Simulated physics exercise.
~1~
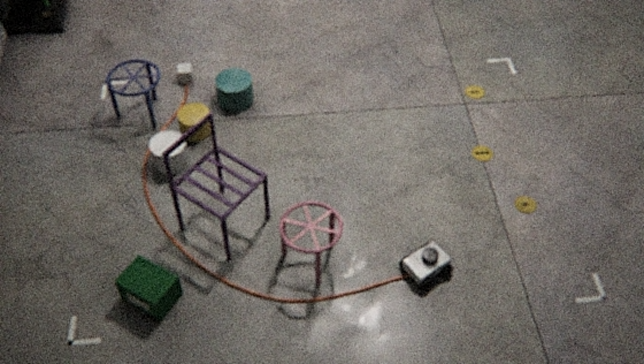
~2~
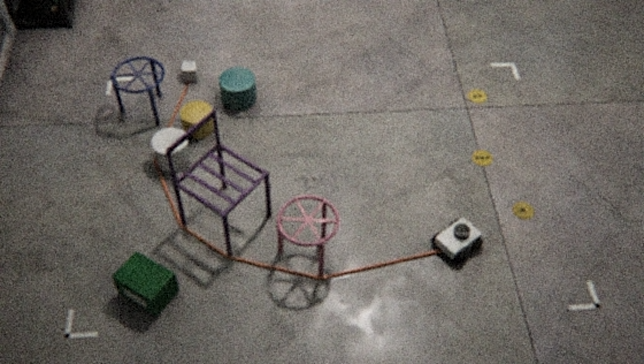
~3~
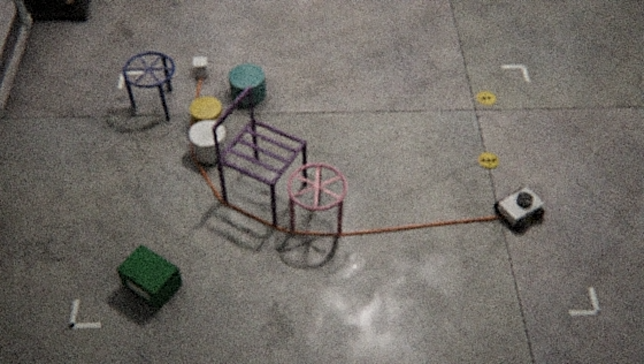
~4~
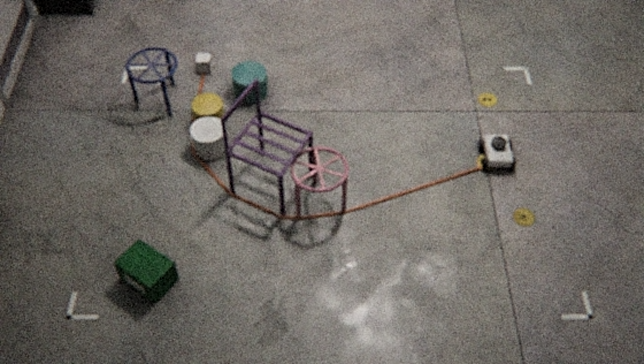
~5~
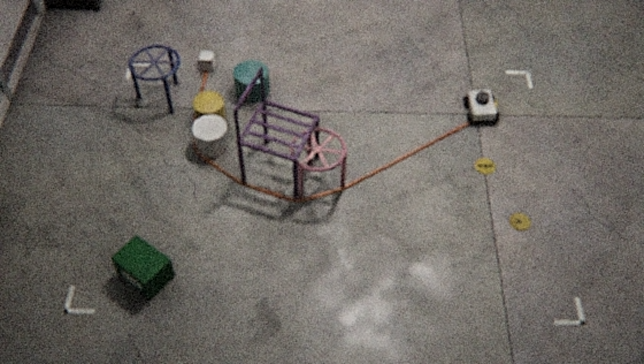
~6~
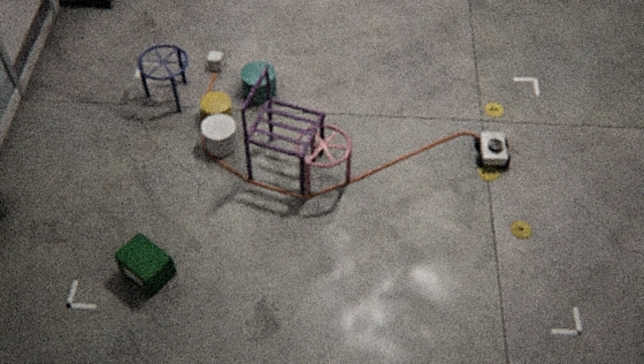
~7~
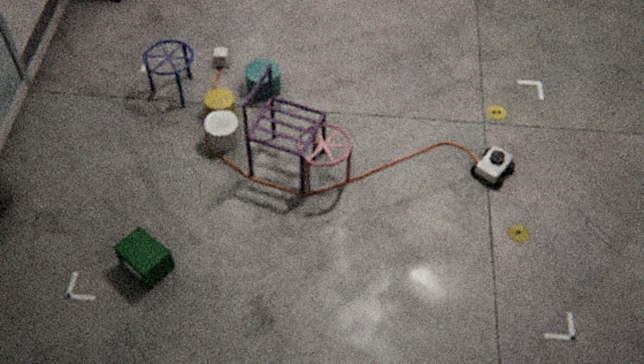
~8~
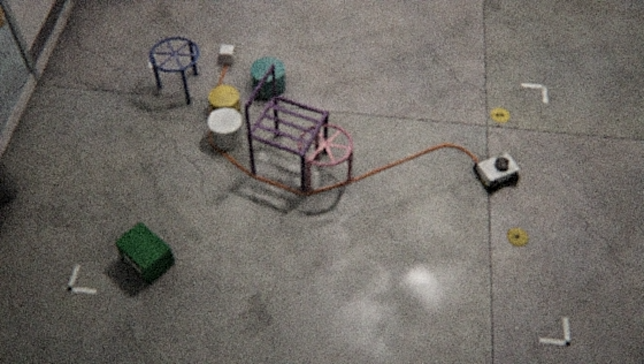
A purple chair, a pink stool and a white bucket were dragged across a concrete floor by an orange cord as a small cart rolled right, then up past yellow marks, before it backed down a little and stopped with the cord slack.
